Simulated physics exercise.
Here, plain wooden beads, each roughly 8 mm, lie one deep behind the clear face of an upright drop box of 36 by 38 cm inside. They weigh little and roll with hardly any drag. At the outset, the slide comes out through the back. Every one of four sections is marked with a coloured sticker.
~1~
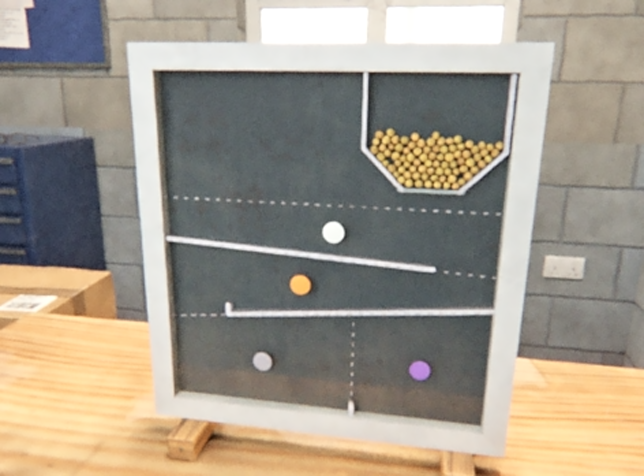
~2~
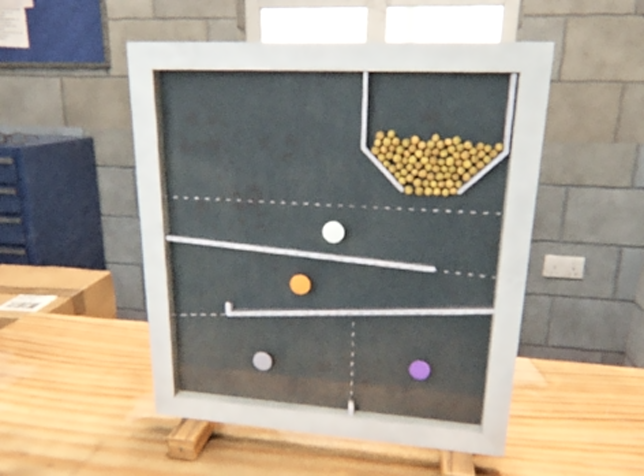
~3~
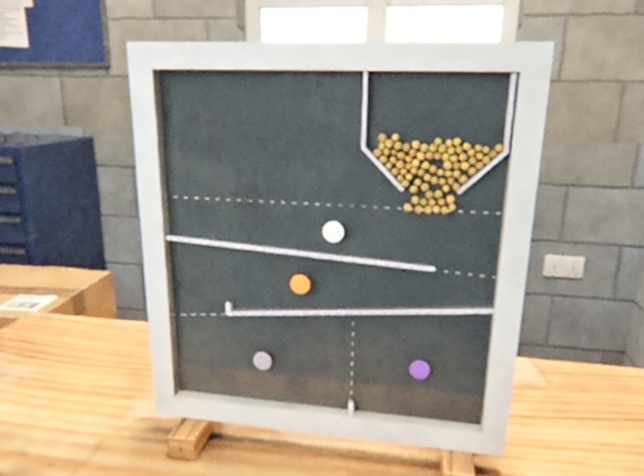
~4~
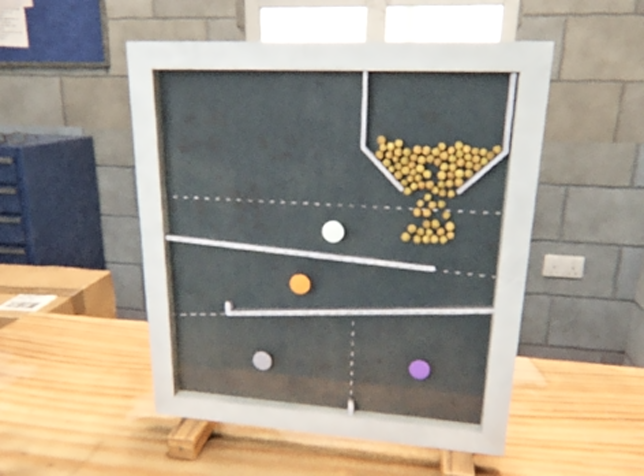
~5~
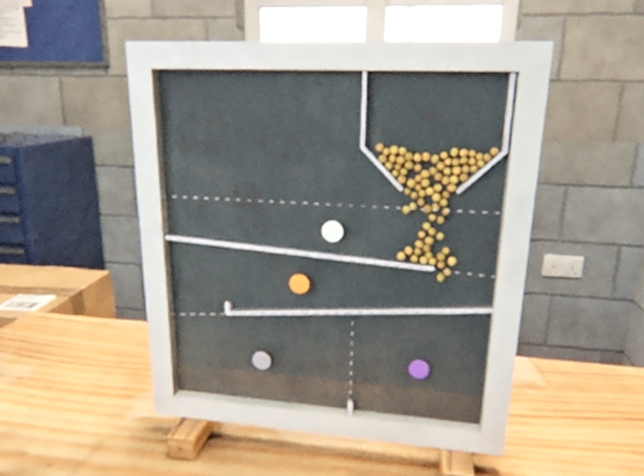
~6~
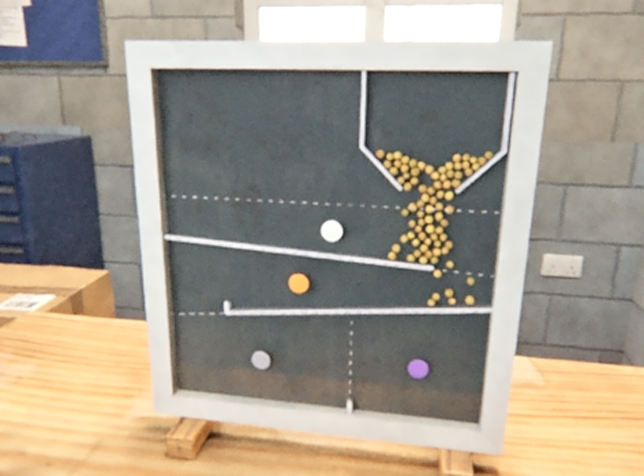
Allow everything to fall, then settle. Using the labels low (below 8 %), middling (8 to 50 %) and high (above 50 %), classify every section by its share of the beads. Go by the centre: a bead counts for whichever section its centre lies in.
Orange is high; purple is low; white is middling; grey is low.
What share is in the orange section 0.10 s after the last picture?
Some 30 per cent.
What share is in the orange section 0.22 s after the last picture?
Around 55 per cent.
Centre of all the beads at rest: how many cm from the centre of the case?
Right: About 8 cm; below: About 3 cm.
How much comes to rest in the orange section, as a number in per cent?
Estimated share there: Roughly 70 per cent.
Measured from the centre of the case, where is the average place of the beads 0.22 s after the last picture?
About 11 cm right and 1 cm below.
Then, 0.10 s later than the last picture, the beads' middle is 11 cm right of and 1 cm above the centre; orange 30 %, white 50 %.
Then, 0.22 s later than the last picture, the beads' middle is 11 cm right of and 1 cm below the centre; orange 55 %, white 45 %.
Then, 0.45 s later than the last picture, the beads' middle is 10 cm right of and 2 cm below the centre; orange 65 %, white 35 %.
At rest 2.2 s after the last picture, orange 70 %, purple 0 %, white 30 %, grey 0 %.
